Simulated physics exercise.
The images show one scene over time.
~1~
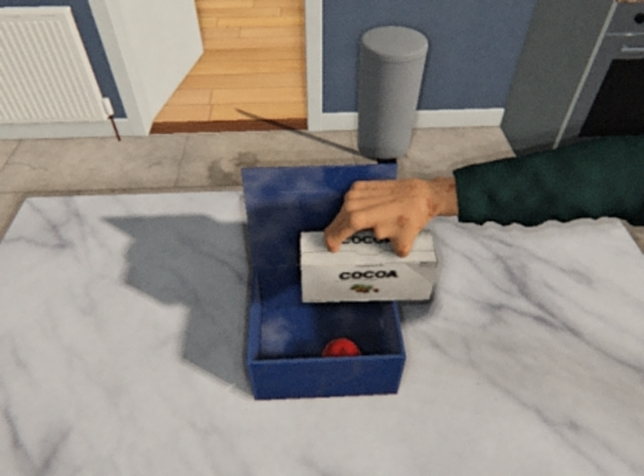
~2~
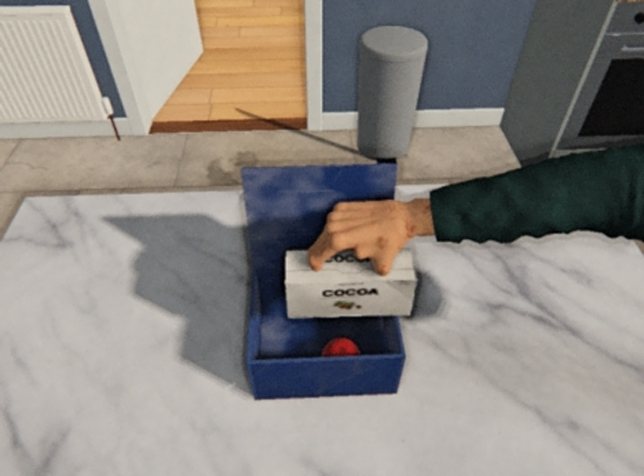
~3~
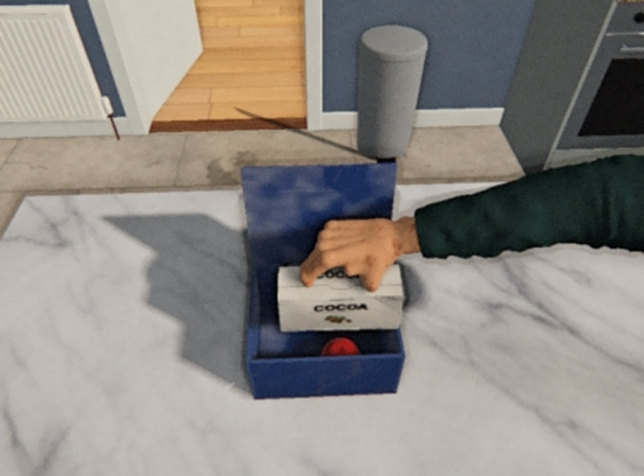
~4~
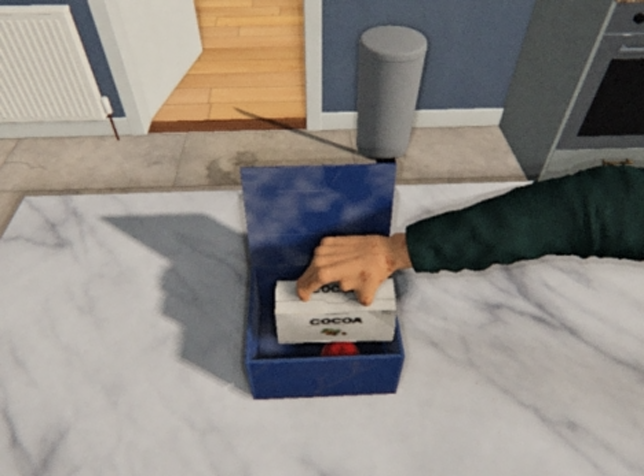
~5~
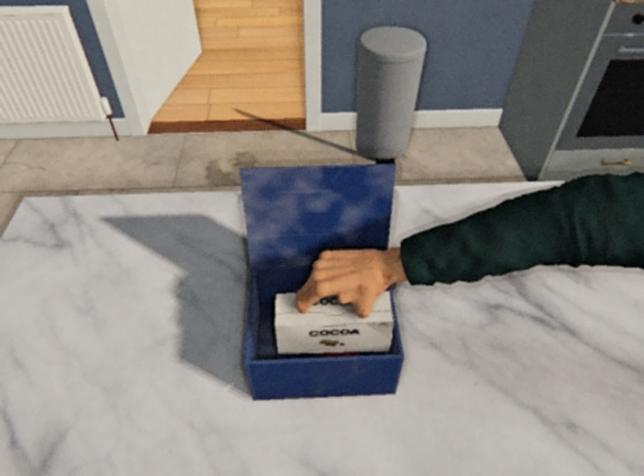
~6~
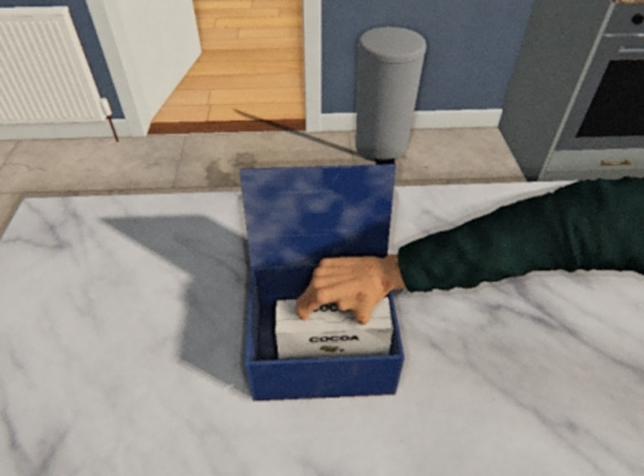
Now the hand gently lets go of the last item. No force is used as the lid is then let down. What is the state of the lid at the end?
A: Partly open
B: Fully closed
Fully closed (B).
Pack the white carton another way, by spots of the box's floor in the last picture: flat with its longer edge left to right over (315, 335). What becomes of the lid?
Result: Lid shut.
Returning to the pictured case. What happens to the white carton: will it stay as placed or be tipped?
Looking at the last picture, the white carton sits at an angle.
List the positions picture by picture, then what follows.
On its way; white carton (366, 266), in the first picture.
On its way; white carton (349, 283), in the second picture.
On its way; white carton (339, 298), in the third picture.
On its way; white carton (335, 311), in the fourth picture.
On its way; white carton (333, 323), in the fifth picture.
Put in, still held; white carton (333, 329), in the sixth picture.
Then, 0.60 s on from there, white carton on its side near (330, 311).
Then, 1.40 s on from there, lid 72° above the rim; white carton on its side near (330, 325); red apple shifted a little.
Then, 1.90 s on from there, lid 28° above the rim; white carton on its side near (330, 325); red apple shifted a little.
In the end, lid shut; toppled in the box, white carton; red apple unmoved. At the end, from the last picture's camera, white carton near (330, 325).
